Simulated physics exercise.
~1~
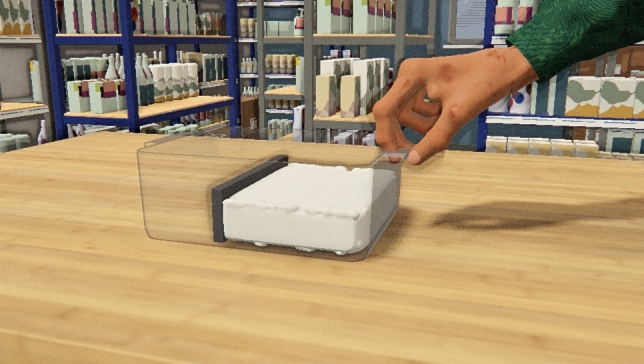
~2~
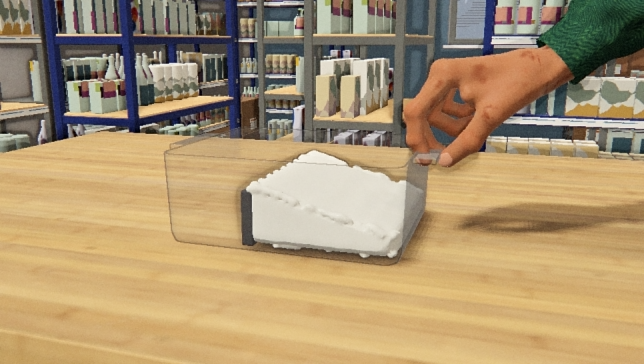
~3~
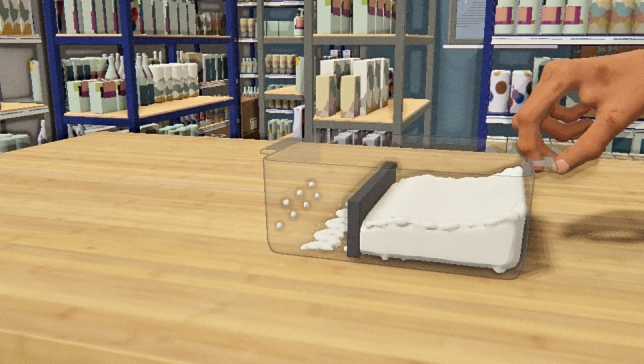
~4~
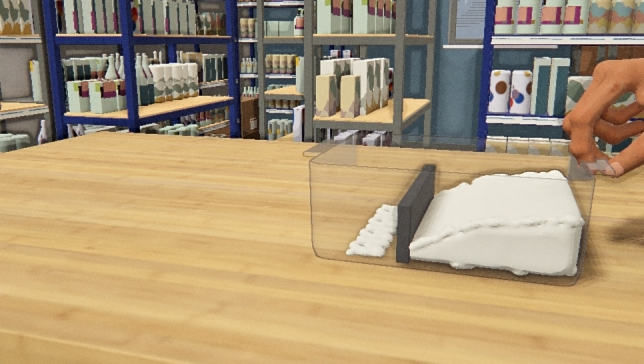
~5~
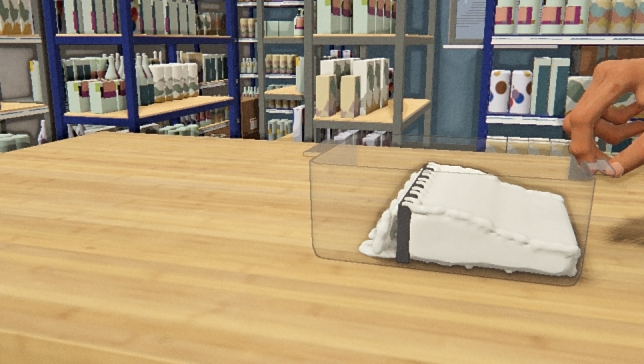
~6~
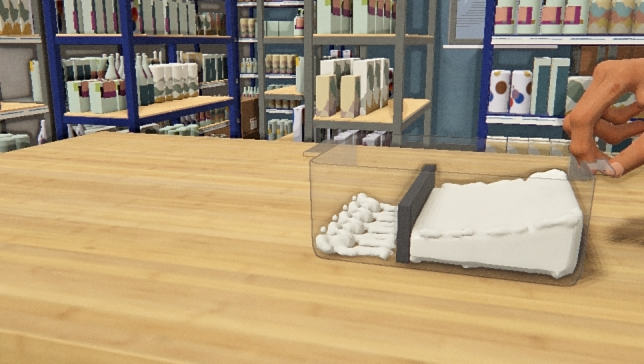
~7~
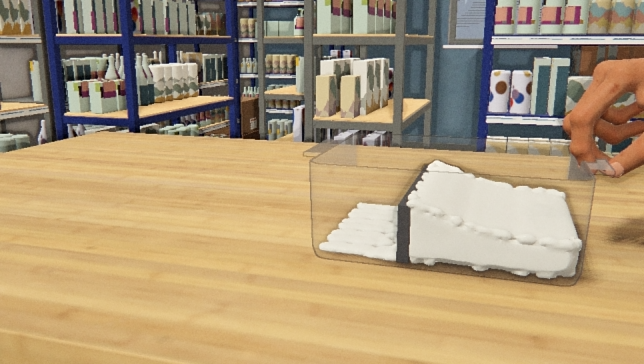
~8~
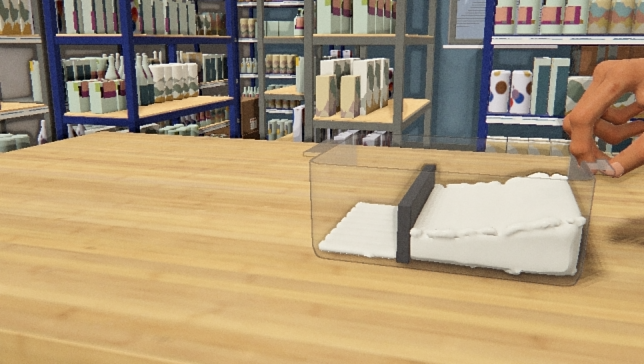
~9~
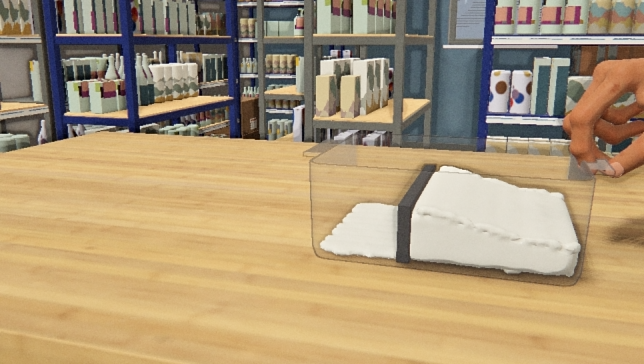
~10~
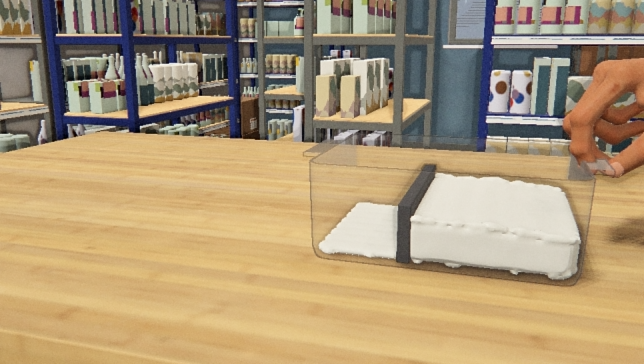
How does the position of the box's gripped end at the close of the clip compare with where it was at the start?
It ends up well to the right, near the right side of the view, whereas at the start it was only a little right of the middle.
